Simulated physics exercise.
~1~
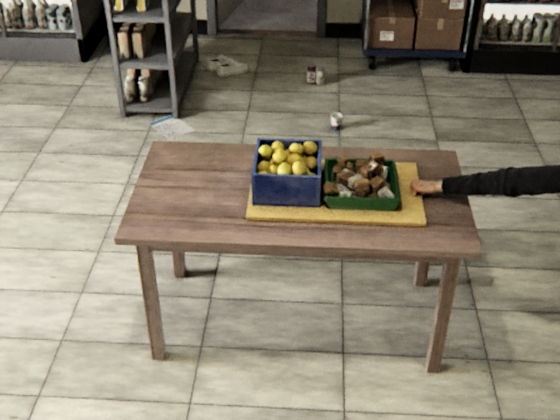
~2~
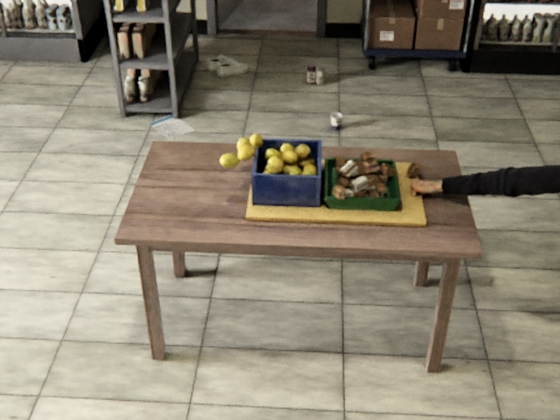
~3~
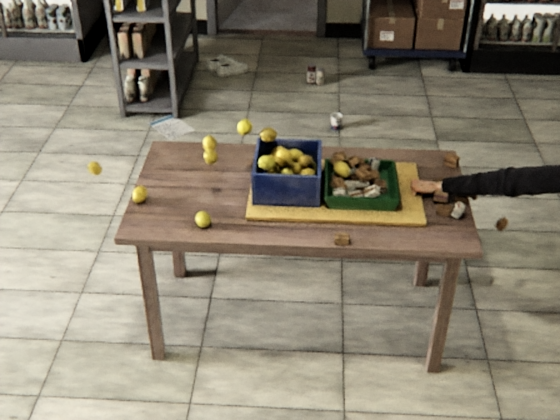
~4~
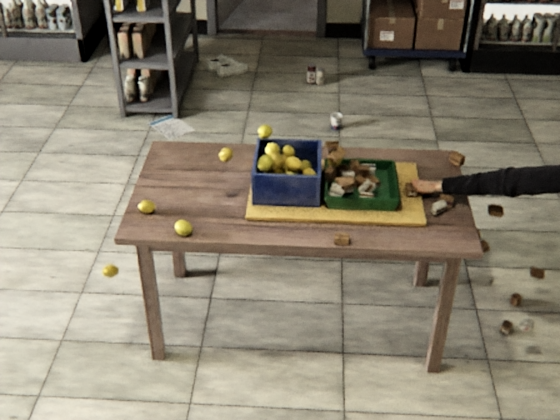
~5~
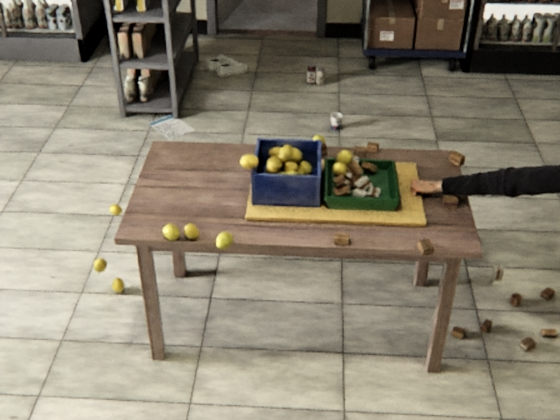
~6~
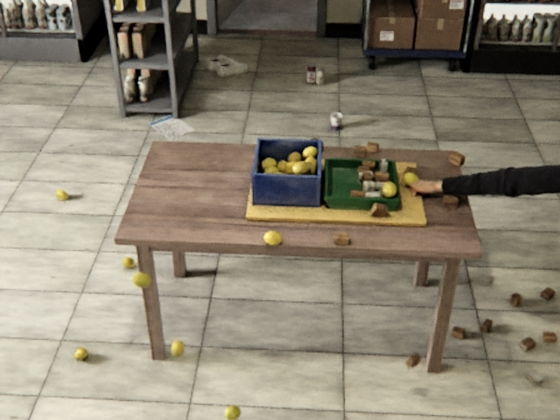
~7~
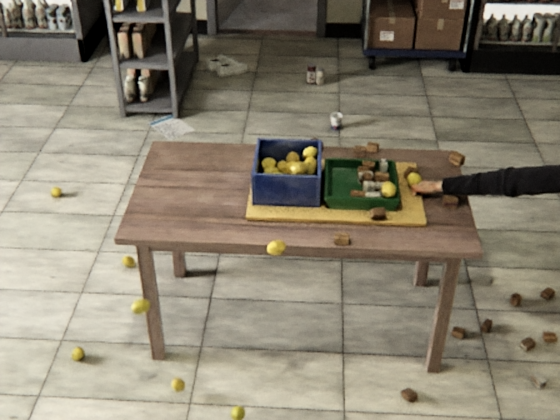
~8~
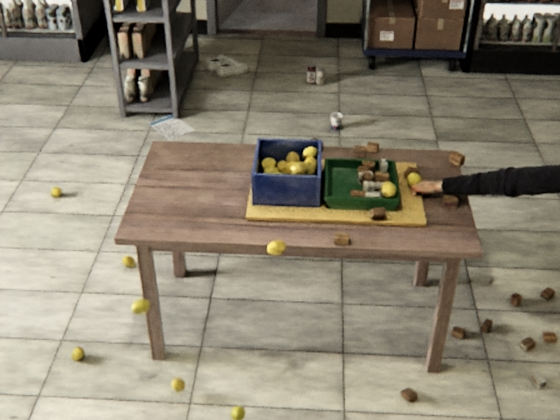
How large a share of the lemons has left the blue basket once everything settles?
More than one in six of the lemons leave the blue basket, with several lying on the floor and a few others on the table or by the green basket.
